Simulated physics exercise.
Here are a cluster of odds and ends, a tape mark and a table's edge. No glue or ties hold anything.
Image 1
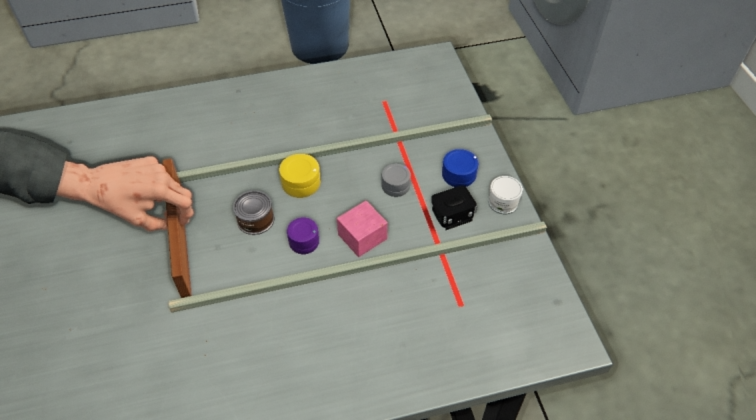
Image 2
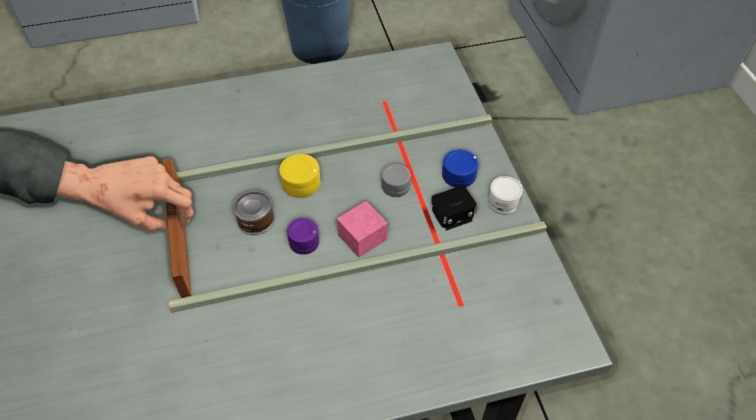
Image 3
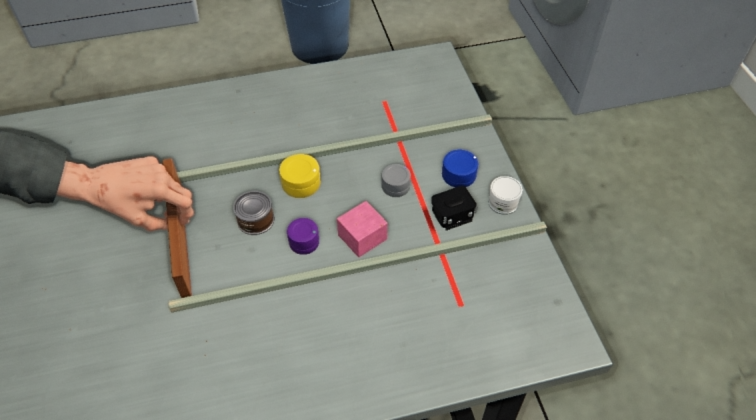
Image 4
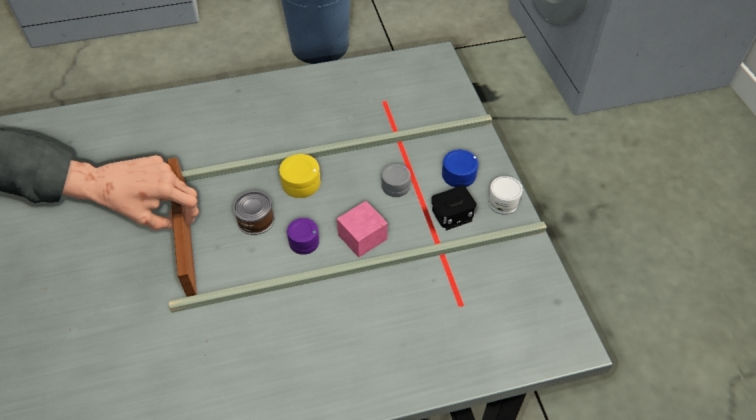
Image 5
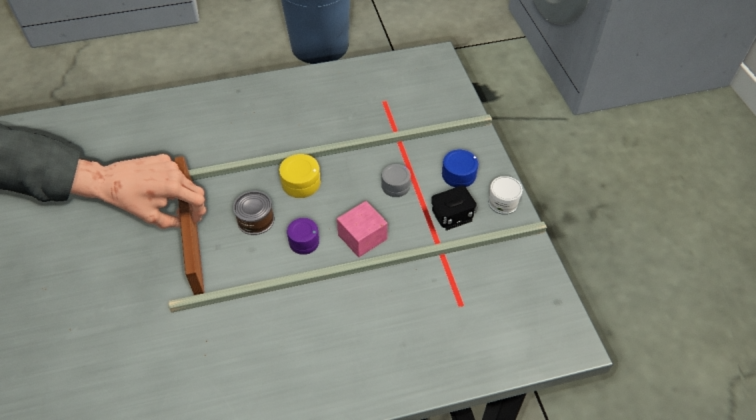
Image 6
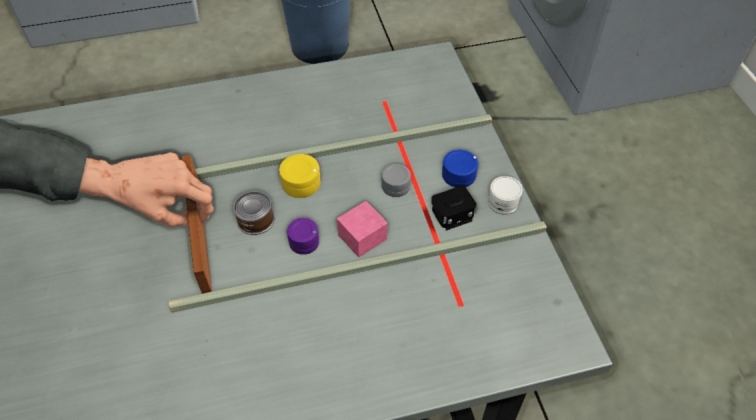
On a grey metal table in a concrete-floored room, seen from above at an angle, a hand at the left grips an upright wooden board between two pale rails. To its right sit a brown tin, yellow and purple lids, a pink block and a grey lid, with a blue lid, black case and white tin beyond red tape. The board stays still, then the hand slides it slightly right, touching nothing ahead, while the objects and camera remain still.
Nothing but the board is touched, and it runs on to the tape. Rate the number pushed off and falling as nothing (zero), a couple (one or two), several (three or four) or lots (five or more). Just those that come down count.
It is nothing.
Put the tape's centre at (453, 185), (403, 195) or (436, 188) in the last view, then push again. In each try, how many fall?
In order, the counts are 1, 0 and 0.
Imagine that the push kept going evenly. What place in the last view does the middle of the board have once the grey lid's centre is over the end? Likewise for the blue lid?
Grey lid: (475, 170); blue lid: (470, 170).
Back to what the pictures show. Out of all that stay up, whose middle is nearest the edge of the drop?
The white tin finishes closest.
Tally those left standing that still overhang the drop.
0 overhanging.
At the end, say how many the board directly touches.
The number is 4.
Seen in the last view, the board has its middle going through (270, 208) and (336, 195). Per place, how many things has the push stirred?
Tally at point one: 1; at point two: 4.
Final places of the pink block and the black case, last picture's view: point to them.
First (454, 218), then (479, 201).
Soon after, none off yet; white tin at rest near (505, 195); blue lid at rest near (460, 169); black case at rest near (453, 208).
In the end, the number that fall off is zero.
